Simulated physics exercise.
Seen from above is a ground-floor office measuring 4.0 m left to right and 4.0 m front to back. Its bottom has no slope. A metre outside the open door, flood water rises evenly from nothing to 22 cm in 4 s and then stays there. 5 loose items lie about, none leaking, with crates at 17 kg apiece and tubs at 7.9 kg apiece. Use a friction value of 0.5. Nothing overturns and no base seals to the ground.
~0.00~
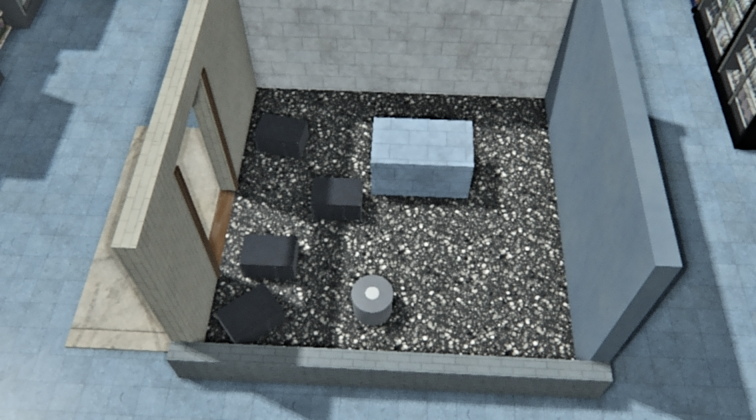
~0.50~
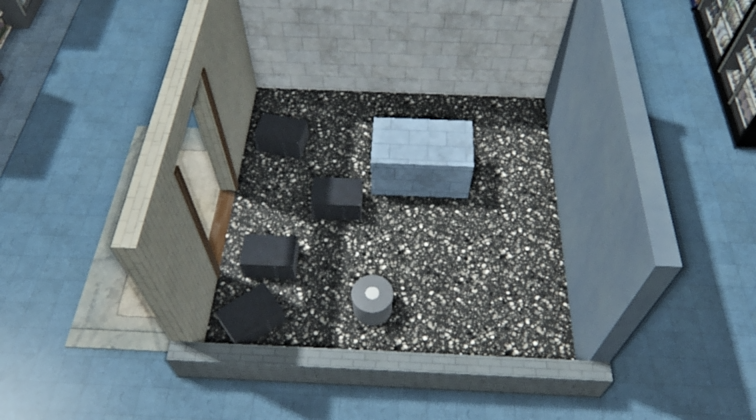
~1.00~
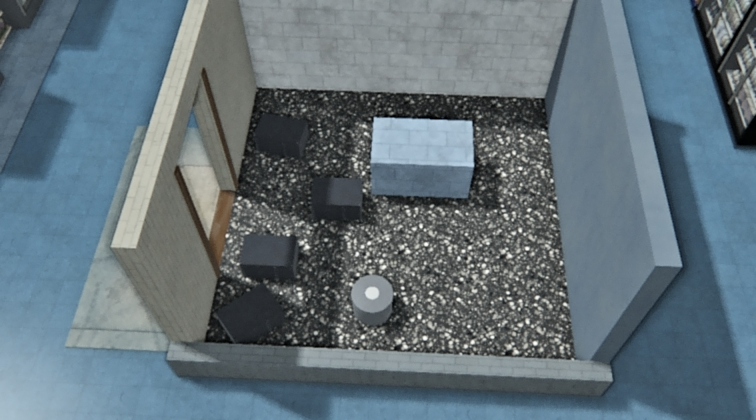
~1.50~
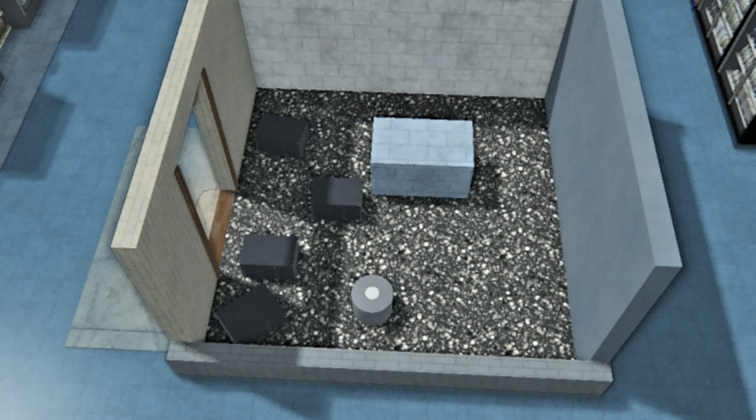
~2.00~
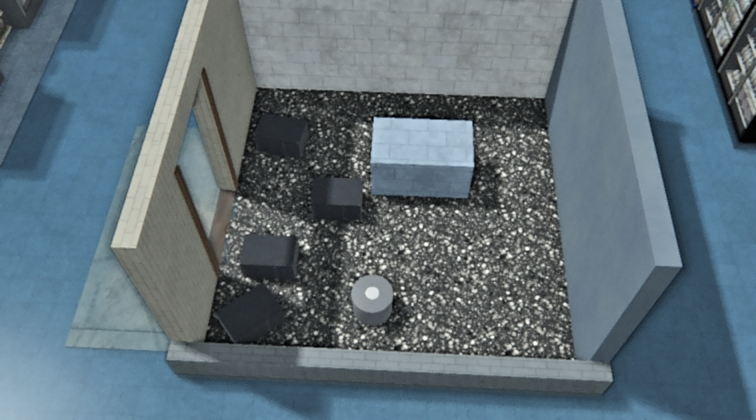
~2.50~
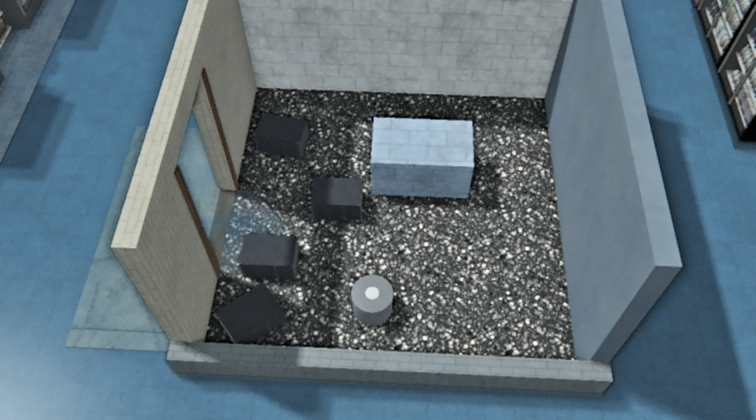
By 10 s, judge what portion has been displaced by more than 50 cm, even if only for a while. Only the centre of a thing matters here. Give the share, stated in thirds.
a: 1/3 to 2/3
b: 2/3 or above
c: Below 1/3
(a) 1/3 to 2/3.
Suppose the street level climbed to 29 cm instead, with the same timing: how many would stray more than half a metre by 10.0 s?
That would make 3 of them.
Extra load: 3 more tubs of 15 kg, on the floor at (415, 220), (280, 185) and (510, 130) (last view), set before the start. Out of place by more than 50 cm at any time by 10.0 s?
In that order: More, short of it, less.
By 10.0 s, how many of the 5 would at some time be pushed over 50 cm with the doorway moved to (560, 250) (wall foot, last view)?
In that case the number is 4.
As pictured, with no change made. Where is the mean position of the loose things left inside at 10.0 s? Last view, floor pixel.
The average lands around (370, 257).
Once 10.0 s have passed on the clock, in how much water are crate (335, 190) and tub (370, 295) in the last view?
Some 7 cm at the first, some 13 cm at the second.
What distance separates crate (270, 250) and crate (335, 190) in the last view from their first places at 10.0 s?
Respectively 250 and 10 centimetres.
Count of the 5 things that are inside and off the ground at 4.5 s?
Count: 0.
After 3.5 s 0 of 5 are over 50 cm from their spots; 0 afloat.
After 4.5 s 0 of 5 are over 50 cm from their spots; 0 afloat.
After 7.0 s 2 of 5 are over 50 cm from their spots; 0 afloat.
After 10.0 s 2 of 5 are over 50 cm from their spots, and 2 have been at some point; 2 afloat.
